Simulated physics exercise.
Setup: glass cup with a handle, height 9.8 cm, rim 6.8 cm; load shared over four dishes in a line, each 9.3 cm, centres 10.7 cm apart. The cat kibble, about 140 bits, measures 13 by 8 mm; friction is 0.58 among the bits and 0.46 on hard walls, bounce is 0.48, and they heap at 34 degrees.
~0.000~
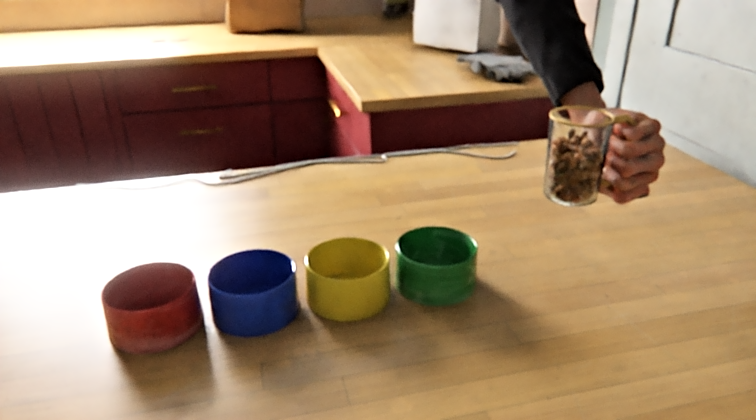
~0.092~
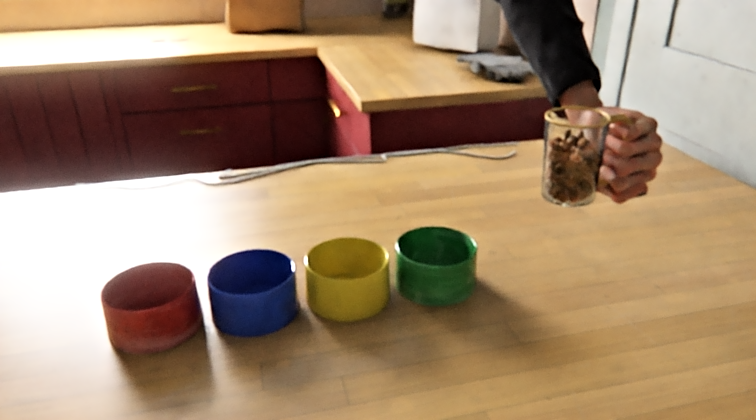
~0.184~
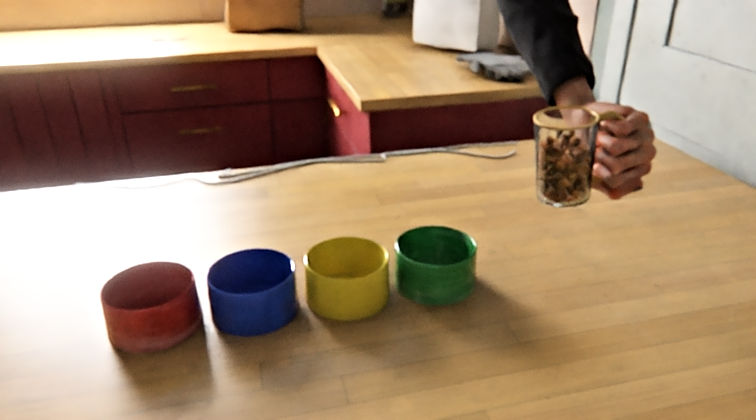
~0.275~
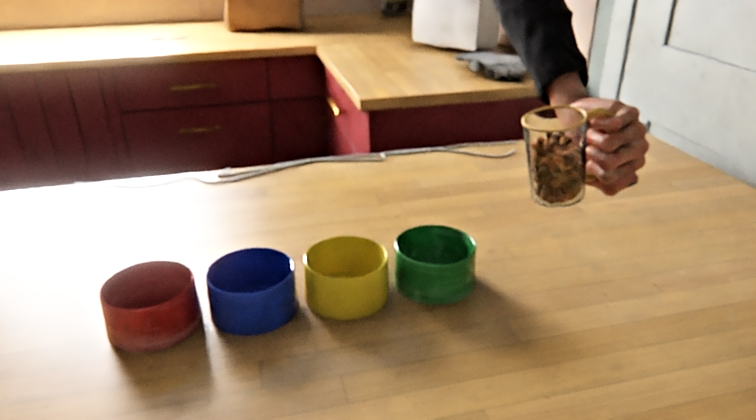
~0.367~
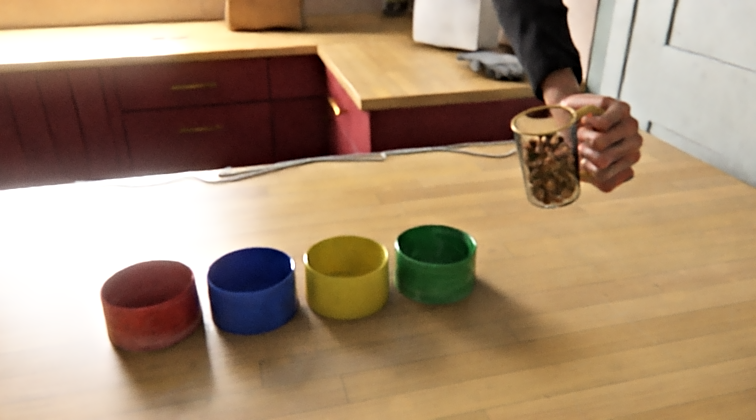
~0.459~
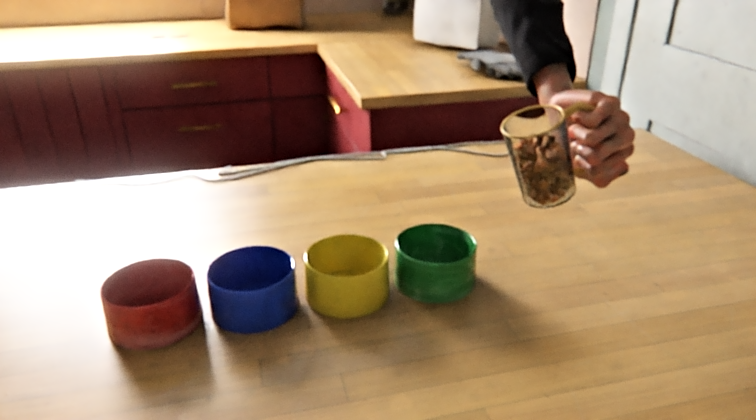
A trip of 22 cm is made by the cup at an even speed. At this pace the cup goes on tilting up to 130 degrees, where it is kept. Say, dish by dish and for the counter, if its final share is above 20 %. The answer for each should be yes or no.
Red - no, blue - no, green - no, yellow - yes, counter - no.
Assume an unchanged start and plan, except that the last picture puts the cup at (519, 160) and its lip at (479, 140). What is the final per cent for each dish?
Red 0; blue 0; green 0; yellow 100.
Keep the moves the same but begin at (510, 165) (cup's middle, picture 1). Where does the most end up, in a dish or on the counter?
The largest share ends at blue.
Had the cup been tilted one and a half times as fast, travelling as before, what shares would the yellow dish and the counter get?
Yellow 90; counter 10.
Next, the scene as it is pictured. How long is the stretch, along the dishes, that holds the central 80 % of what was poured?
5 centimetres.
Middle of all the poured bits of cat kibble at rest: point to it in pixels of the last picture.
Near (345, 278).
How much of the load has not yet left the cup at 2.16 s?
I'd put it at roughly 95 per cent.
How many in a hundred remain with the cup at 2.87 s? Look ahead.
Roughly 0 per cent.
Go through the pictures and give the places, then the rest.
Cup at (576, 157), tilt 0 degrees, lip at (555, 119), moved 0.0 cm; middle of the pieces at (573, 170); green dish at (437, 246); yellow dish at (347, 258); blue dish at (252, 271); red dish at (149, 285), in the first picture.
Cup at (573, 157), tilt 2 degrees, lip at (550, 120), moved 0.4 cm; middle of the pieces at (570, 170), in the second picture.
Cup at (565, 157), tilt 6 degrees, lip at (539, 123), moved 1.4 cm; middle of the pieces at (563, 170), in the third picture.
Cup at (556, 157), tilt 11 degrees, lip at (527, 126), moved 2.4 cm; middle of the pieces at (556, 170), in the fourth picture.
Cup at (549, 158), tilt 15 degrees, lip at (516, 130), moved 3.4 cm; middle of the pieces at (549, 171), in the fifth picture.
Cup at (541, 158), tilt 20 degrees, lip at (505, 133), moved 4.4 cm; middle of the pieces at (543, 171); green dish at (436, 243); yellow dish at (346, 255); blue dish at (251, 268); red dish at (148, 282). Its pace works out near 50 degrees a second; the hand travels 11 cm a second, in the sixth picture.
After 1.48 s, tilt 71 degrees; cup holds 100 %.
After 2.16 s, tilt 105 degrees; cup holds 95 %.
After 2.87 s, tilt 130 degrees; cup holds 0 %, yellow 100 %.
By 3.2 s all is still; red 0 %, blue 0 %, green 0 %, yellow 100 %, counter 0 %.
